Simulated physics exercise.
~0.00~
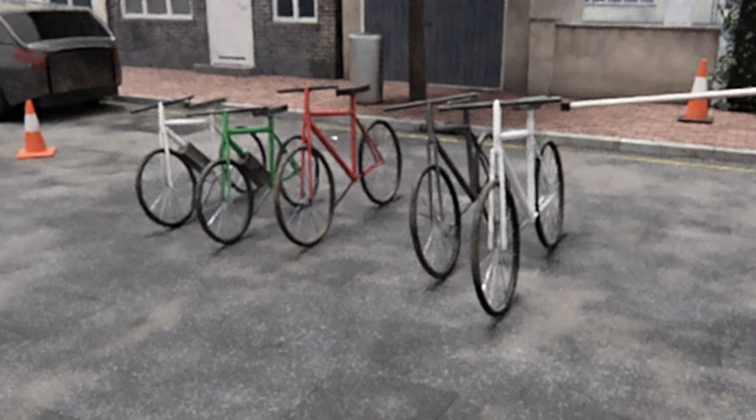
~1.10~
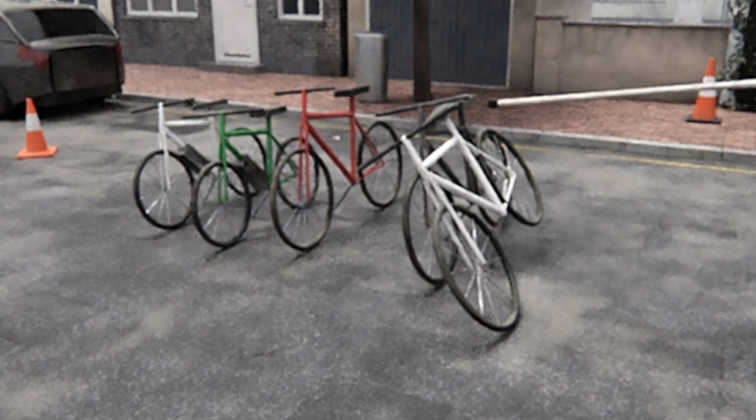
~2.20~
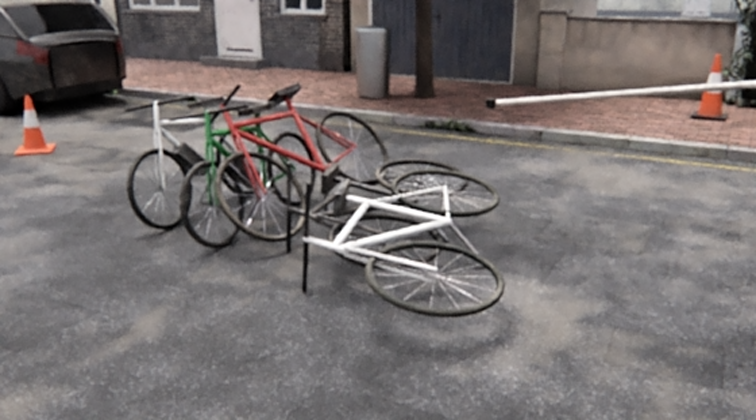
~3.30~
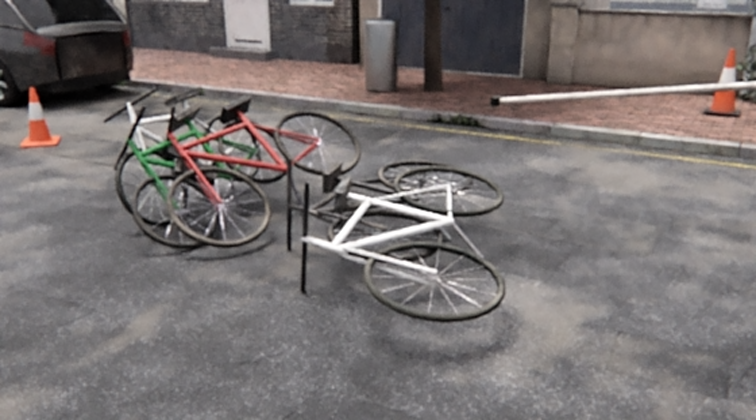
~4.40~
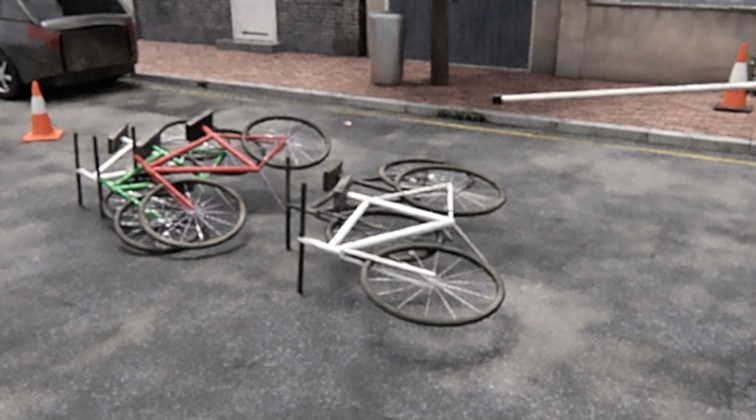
At the start, five bicycles stand side by side on a grey street, with a white pole reaching in from the right beside the nearest white one. The pole moves left and the white bicycle tips over to the left, then the pole stops. The white bicycle drops nearly flat, taking the dark bicycle next to it down, while the red one begins to lean. The red and green bicycles then topple leftward together against the far white one. In the end all five are down in two tangled groups, none left standing.
